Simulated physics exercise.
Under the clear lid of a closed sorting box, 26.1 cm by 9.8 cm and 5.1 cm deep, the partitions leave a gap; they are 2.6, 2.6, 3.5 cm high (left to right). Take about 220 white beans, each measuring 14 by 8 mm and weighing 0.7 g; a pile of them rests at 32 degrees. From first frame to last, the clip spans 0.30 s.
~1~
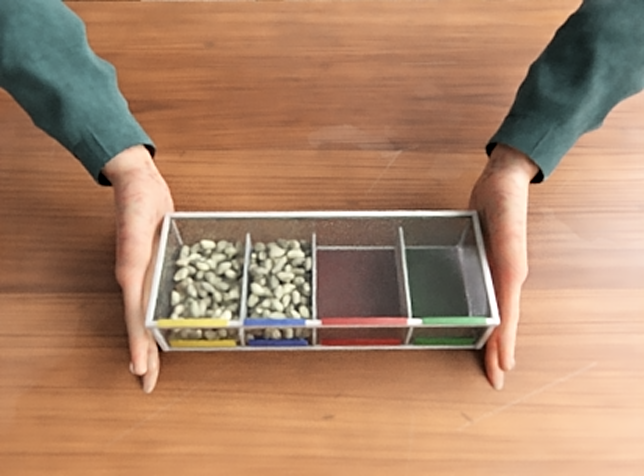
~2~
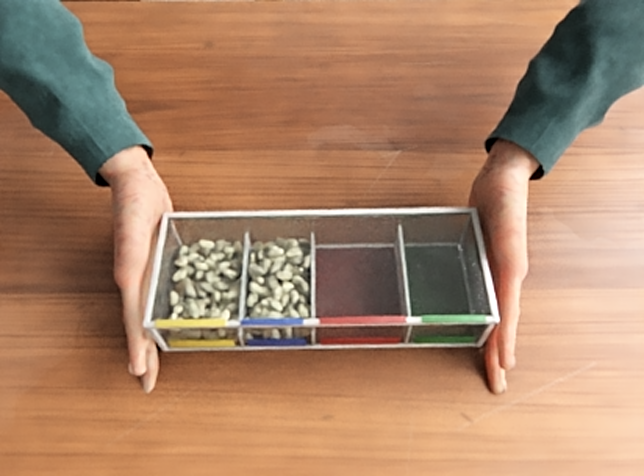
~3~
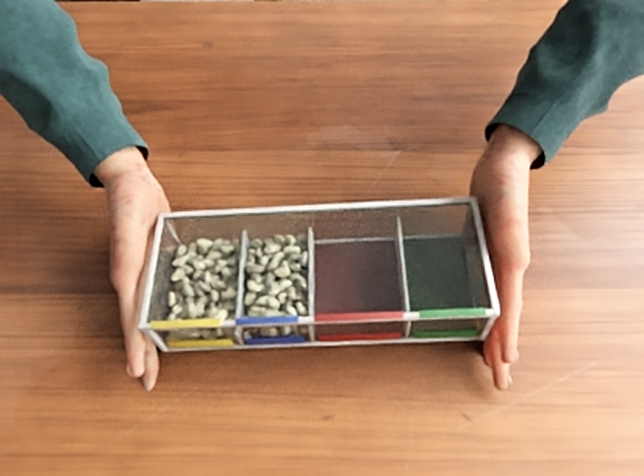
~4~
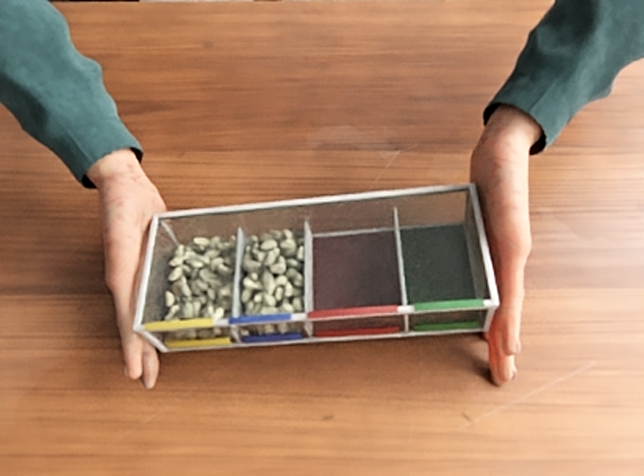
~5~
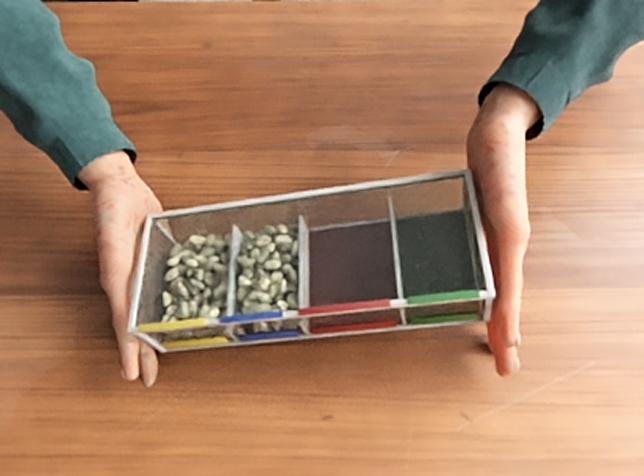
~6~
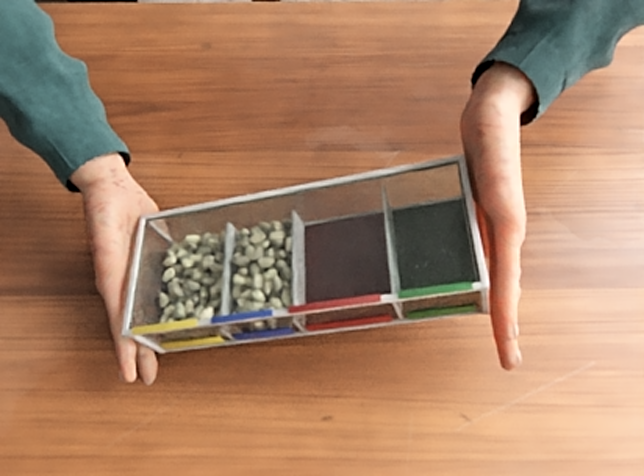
Two hands tilting a clear sorting box on a wooden table, raising its right side while pale beans stay in the yellow and blue compartments.
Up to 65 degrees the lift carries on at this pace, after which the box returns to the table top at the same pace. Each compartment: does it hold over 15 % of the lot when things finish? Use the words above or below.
Red compartment: Below; blue compartment: Above; green compartment: Below; yellow compartment: Above.
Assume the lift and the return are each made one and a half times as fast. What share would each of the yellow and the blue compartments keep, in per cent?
Then yellow would get 60 per cent, while blue would get 40 per cent.
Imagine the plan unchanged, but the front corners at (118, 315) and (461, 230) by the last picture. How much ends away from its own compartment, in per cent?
Estimate: Around 10 %.
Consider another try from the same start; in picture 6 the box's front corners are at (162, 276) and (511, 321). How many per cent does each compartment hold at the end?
Red 20; blue 40; green 0; yellow 40.
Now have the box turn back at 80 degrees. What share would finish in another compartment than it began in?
Roughly 25 %.
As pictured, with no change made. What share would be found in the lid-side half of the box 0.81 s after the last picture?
Roughly 10 percent of the pieces.
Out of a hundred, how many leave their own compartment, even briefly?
Around 5 percent.
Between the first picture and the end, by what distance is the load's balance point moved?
Around 1.5 centimetres, start to finish.
Then, 0.81 s after the last picture, tilt 64 degrees; blue 50 %, yellow 50 %.
Then, 1.34 s after the last picture, tilt 27 degrees; blue 45 %, yellow 55 %.
Then, 1.94 s after the last picture, tilt 0 degrees; blue 45 %, yellow 55 %.
In the end, red 0 %, blue 45 %, green 0 %, yellow 55 %.
